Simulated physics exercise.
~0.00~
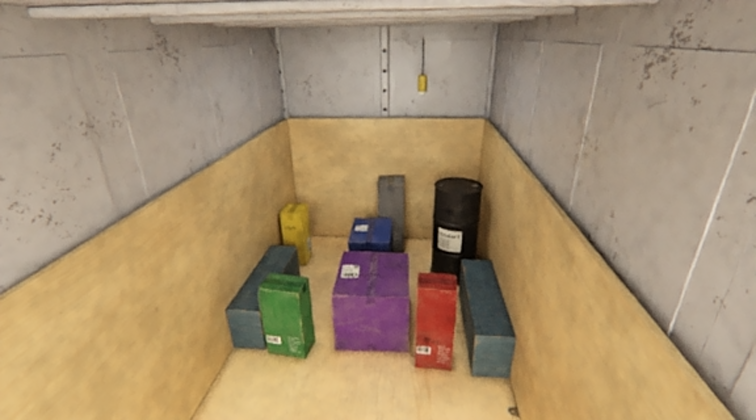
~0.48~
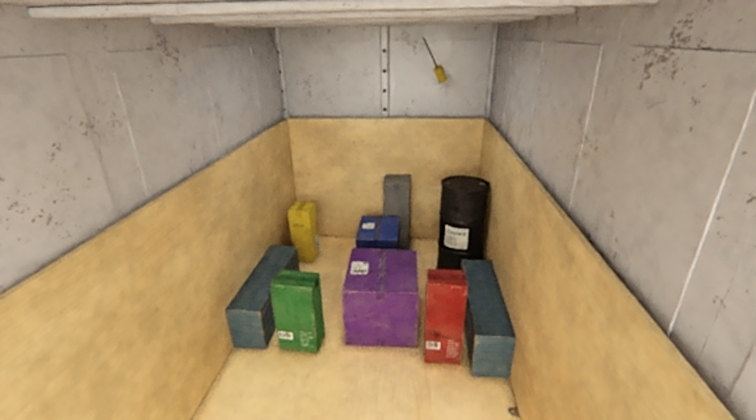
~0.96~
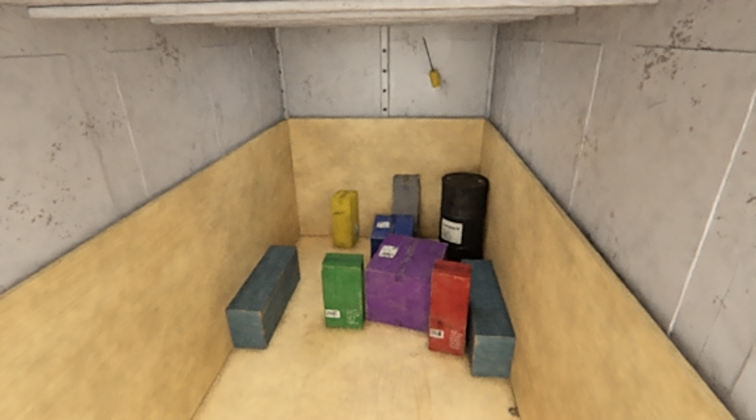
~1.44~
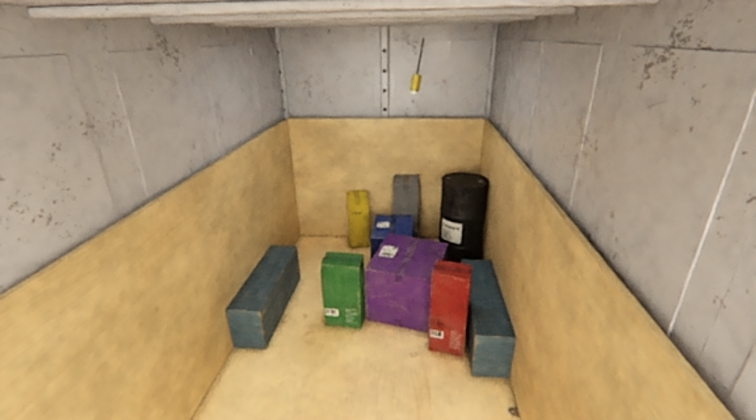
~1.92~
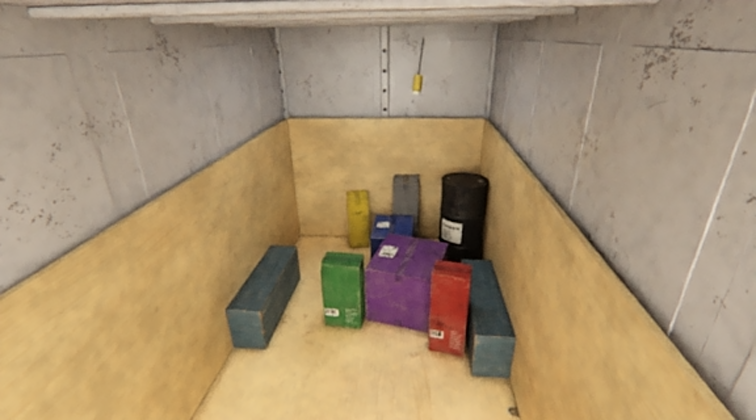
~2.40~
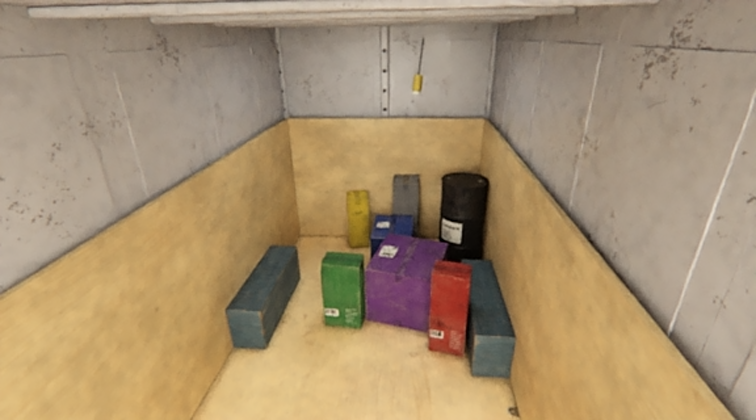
The clip opens on a van's load bay, where coloured boxes and a black drum stand between two low wheel boxes as a small yellow lamp hangs at the back. The lamp swings right, and the purple, blue, red, green and yellow boxes slide slightly right. A larger shift follows, with the green and yellow boxes sliding farther right and the purple box turning as it moves right and deeper inside. The yellow box then slides a little closer to the grey one while the others rest. Finally, the load sits still, bunched toward the right, with every box upright.
